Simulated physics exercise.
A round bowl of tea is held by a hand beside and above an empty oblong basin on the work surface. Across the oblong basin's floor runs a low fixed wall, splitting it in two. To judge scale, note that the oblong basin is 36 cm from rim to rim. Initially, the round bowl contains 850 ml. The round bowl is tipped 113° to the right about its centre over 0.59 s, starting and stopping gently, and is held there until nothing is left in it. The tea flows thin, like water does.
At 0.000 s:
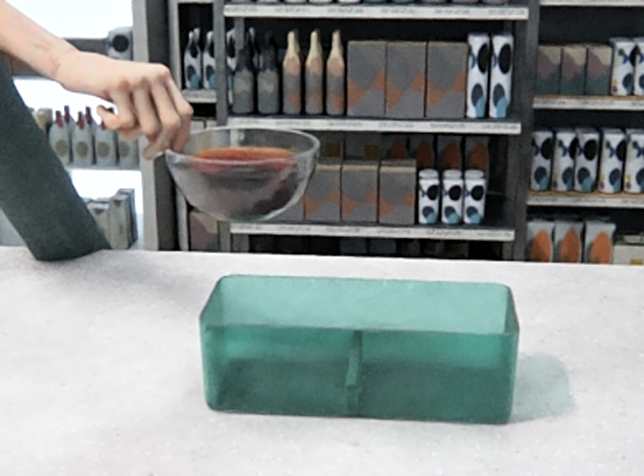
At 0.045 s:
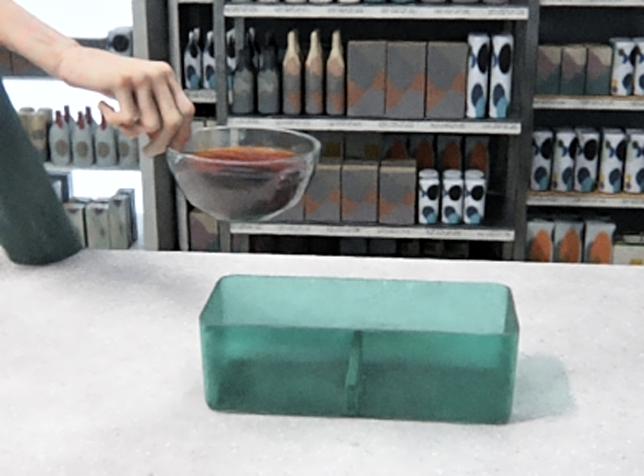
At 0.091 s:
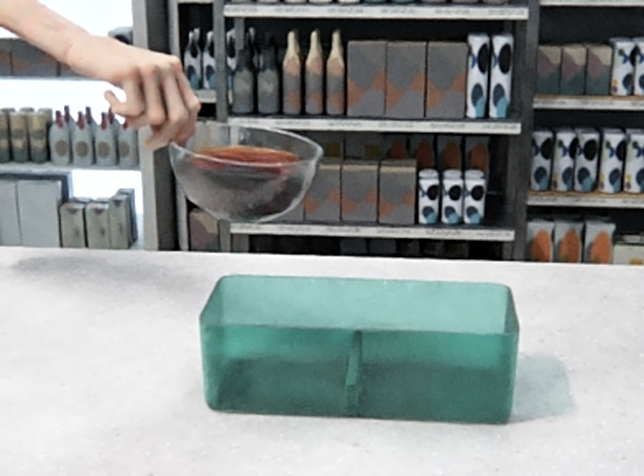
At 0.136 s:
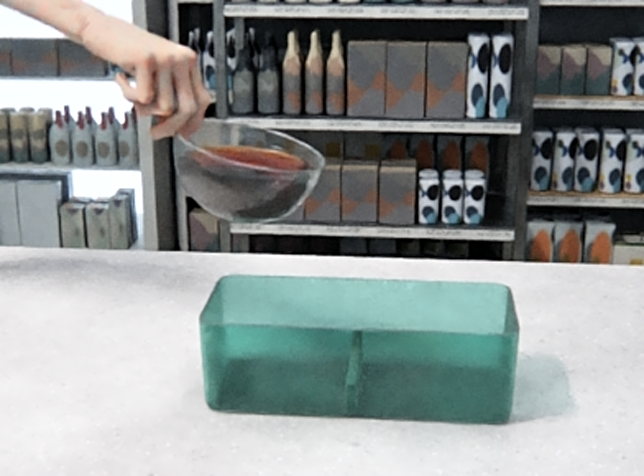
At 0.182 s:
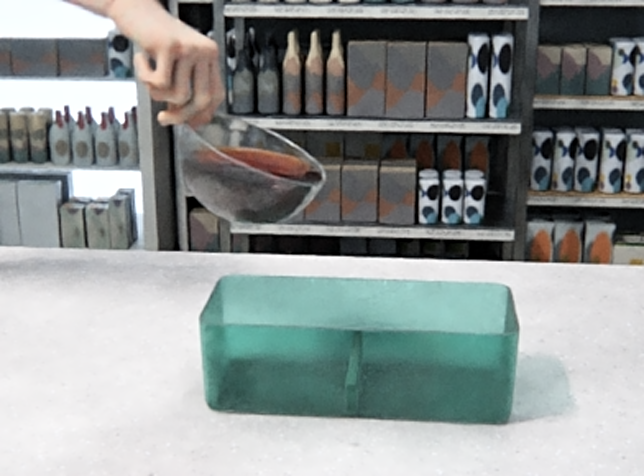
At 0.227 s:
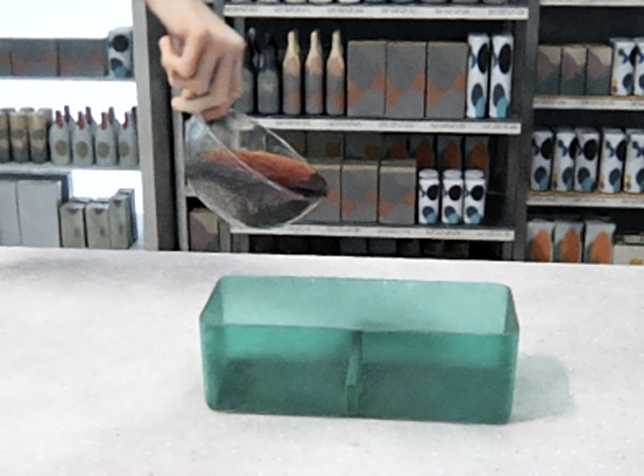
At a pale counter in front of store shelves, a hand held a clear round bowl of reddish-brown tea above an empty green divided basin, then gradually tilted it well over to the right.
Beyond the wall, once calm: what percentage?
51 out of 100.
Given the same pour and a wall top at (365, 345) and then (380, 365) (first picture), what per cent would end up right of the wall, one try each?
I'd say 30 percent on the first go, 35 percent on the next.
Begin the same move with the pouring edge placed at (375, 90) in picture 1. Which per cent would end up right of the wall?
70 %.
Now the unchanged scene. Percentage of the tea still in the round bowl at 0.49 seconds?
Close to 7 percent of the liquid remains at that time.
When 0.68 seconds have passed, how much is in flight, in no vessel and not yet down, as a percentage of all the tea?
I'd put it at about 7 per cent of the liquid.
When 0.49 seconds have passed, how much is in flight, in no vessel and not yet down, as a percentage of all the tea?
Some 38 % is the figure.
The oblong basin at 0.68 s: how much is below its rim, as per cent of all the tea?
Roughly 94 per cent.
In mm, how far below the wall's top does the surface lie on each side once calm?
On the left it's about 22 mm; on the right, about 22 mm.
Then, 0.49 s in, the tilt is 105° and 7 per cent is still to pour, 18 is left of the wall and 37 right of it.
Then, 0.68 s in, the tilt is 113° and 0 per cent is still to pour, 46 is left of the wall and 47 right of it.
Then, 0.87 s in, the tilt is 113° and 0 per cent is still to pour, 44 is left of the wall and 50 right of it.
Then, 1.09 s in, the tilt is 113° and 0 per cent is still to pour, 44 is left of the wall and 51 right of it.
Finally, 44 per cent lies left of the wall, 51 right of it and 4 outside.
